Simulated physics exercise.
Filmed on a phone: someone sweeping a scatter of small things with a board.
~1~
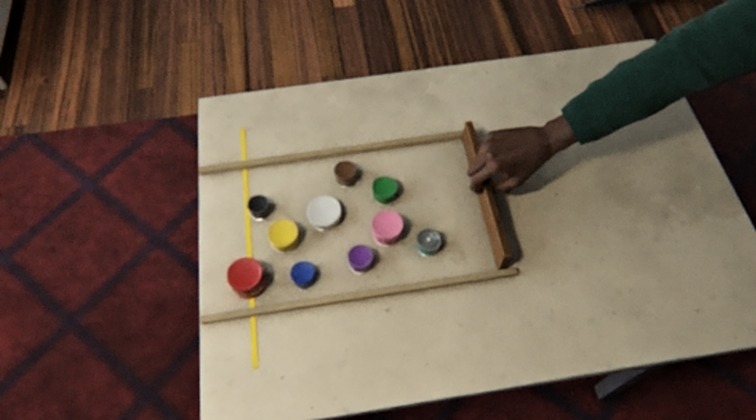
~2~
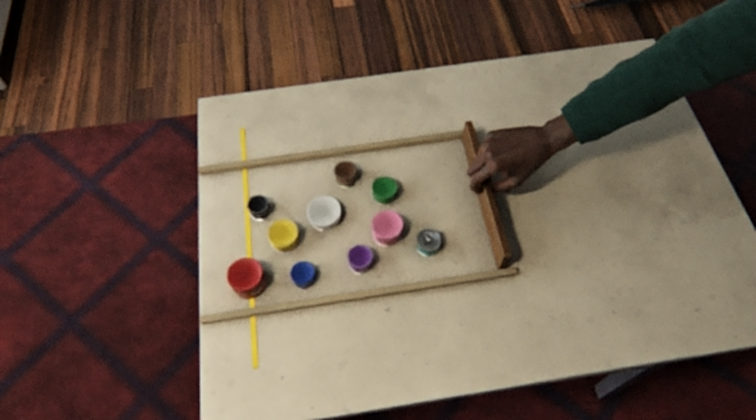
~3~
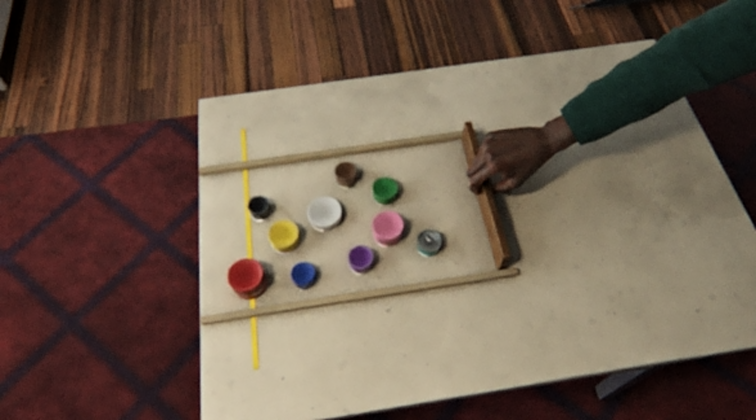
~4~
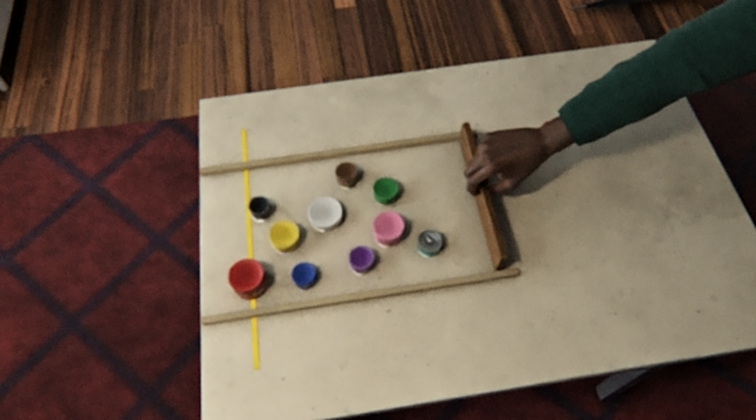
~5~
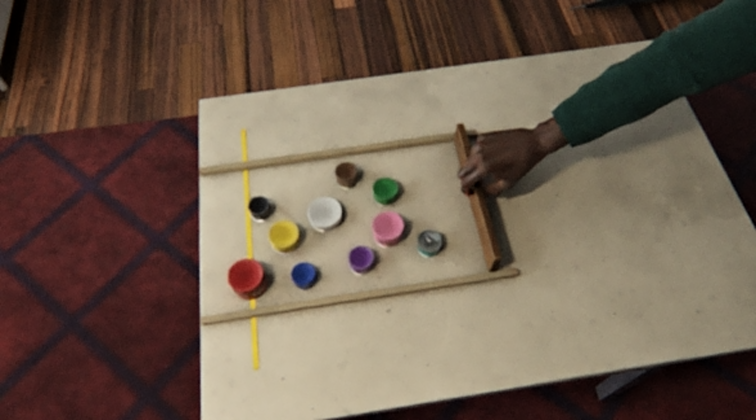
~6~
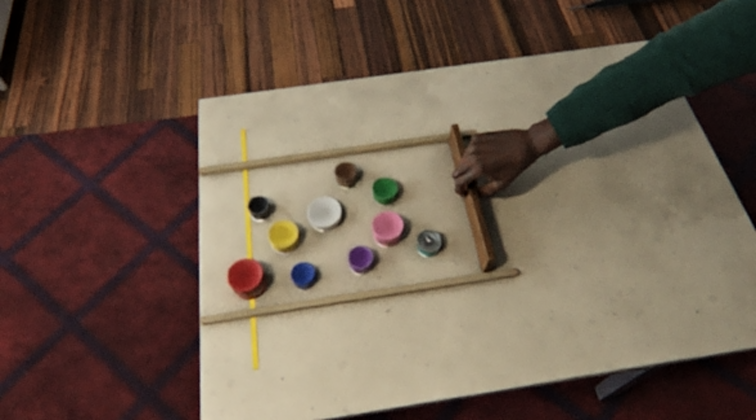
Hand in a green sleeve holding a wooden board still, then sliding it slightly left towards scattered colourful tins, which stay unmoved.
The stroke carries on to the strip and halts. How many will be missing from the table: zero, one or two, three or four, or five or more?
Here the number that fall off is one or two.
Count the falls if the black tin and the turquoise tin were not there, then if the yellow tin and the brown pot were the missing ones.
The counts: 0 and 1.
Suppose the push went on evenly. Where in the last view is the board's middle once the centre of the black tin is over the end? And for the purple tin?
Near (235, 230) and (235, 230).
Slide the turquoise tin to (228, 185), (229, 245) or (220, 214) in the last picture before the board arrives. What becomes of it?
Place by place, it holds on; tumbles off; goes over.
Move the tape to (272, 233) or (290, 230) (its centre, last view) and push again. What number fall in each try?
Try by try, 0 and 0.
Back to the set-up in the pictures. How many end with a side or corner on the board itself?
It touches 5.
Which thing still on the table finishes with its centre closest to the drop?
The yellow tin ends nearest.
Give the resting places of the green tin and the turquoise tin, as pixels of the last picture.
Near (233, 198) and (238, 278).
Soon after, none off yet; red tub at rest near (248, 280); black tin at rest near (260, 209); yellow tin at rest near (284, 238).
After that, none off yet; red tub moving near (245, 279); black tin at rest near (260, 209); yellow tin displaced a little near (270, 246).
In the end, the number that fall off is one or two; gone, red tub.
